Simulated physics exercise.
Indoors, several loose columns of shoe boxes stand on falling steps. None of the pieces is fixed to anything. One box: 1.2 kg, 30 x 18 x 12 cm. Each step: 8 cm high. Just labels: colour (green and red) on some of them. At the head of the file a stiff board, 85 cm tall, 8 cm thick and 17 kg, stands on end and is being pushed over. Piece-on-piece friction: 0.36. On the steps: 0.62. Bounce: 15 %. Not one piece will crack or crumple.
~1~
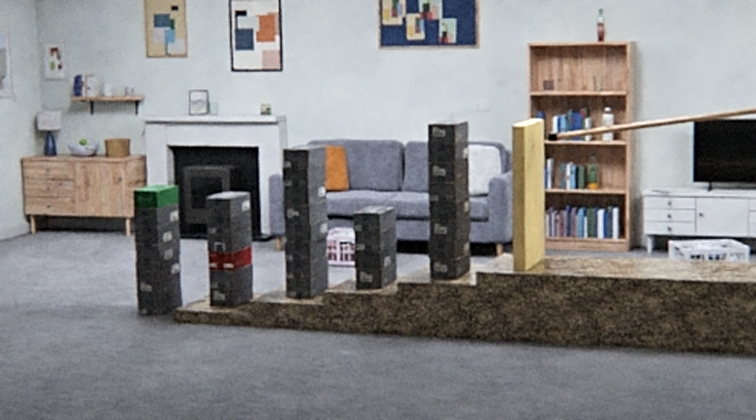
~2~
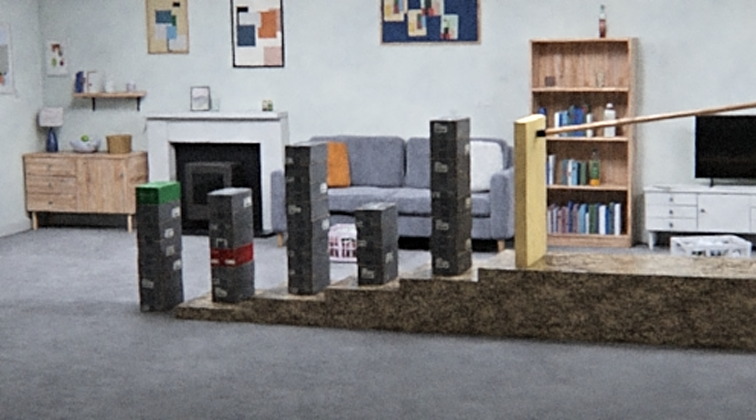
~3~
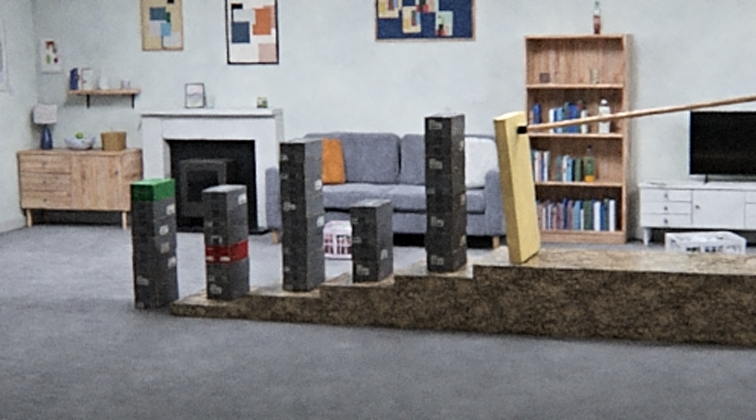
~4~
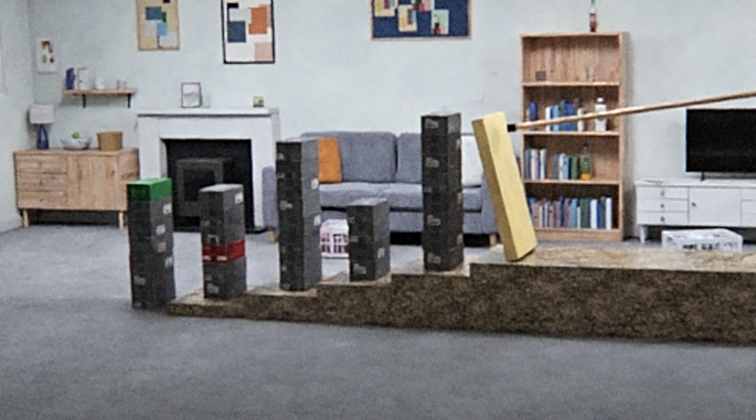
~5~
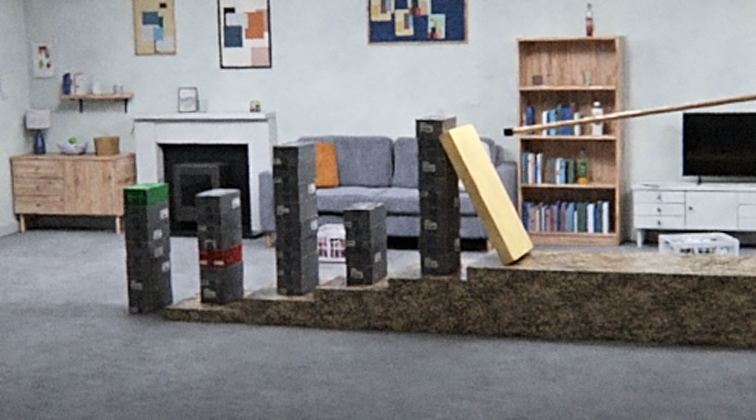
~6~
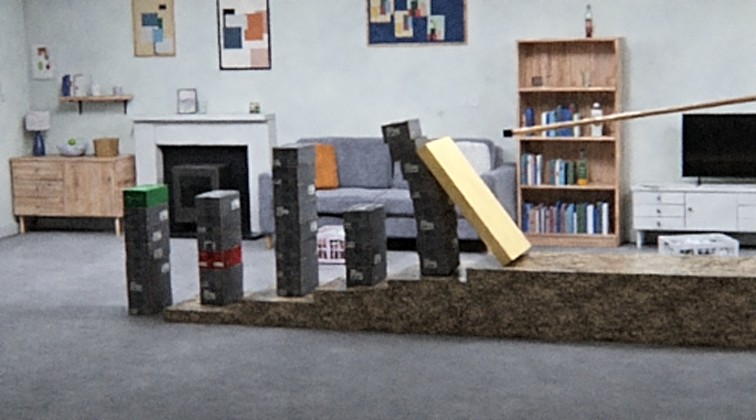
A pole reaching in from the right pushes the top of an upright pale yellow board, which tips left, leans onto the nearest tall column of dark boxes and bends its upper part leftward. Four other dark columns, one with a green top and one with a red band, stand farther left on and beside descending brown steps. The living room, with grey sofa, fireplace and bookcase, is seen side-on as the view drifts slightly.
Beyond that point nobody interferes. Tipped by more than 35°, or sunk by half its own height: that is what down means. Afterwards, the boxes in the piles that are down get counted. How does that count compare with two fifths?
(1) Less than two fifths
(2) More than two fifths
More than two fifths.
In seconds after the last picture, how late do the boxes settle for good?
That comes at about 3.0 s.
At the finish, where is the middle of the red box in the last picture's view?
In the final image its middle is around (163, 286).
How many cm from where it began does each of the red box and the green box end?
Approx. distance from start in cm - red 45, green 200.
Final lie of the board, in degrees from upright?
About 80°.
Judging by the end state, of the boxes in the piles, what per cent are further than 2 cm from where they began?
Shifted fraction is 100 per cent.
Then, 0.40 s after the last picture, board 68° from upright; 8 of the 33 boxes down.
Then, 0.92 s after the last picture, board 79° from upright; 20 of the 33 boxes down; red box leaning 10°.
Then, 1.66 s after the last picture, board 79° from upright; 32 of the 33 boxes down; green box leaning 72°, 56 cm lower; red box leaning 43°, 20 cm lower.
At rest, board 79° from upright; 32 of the 33 boxes down; green box upside down; red box leaning 44°, 21 cm lower. That is 97 per cent. As the last picture would show them, middles, red box near (163, 286).
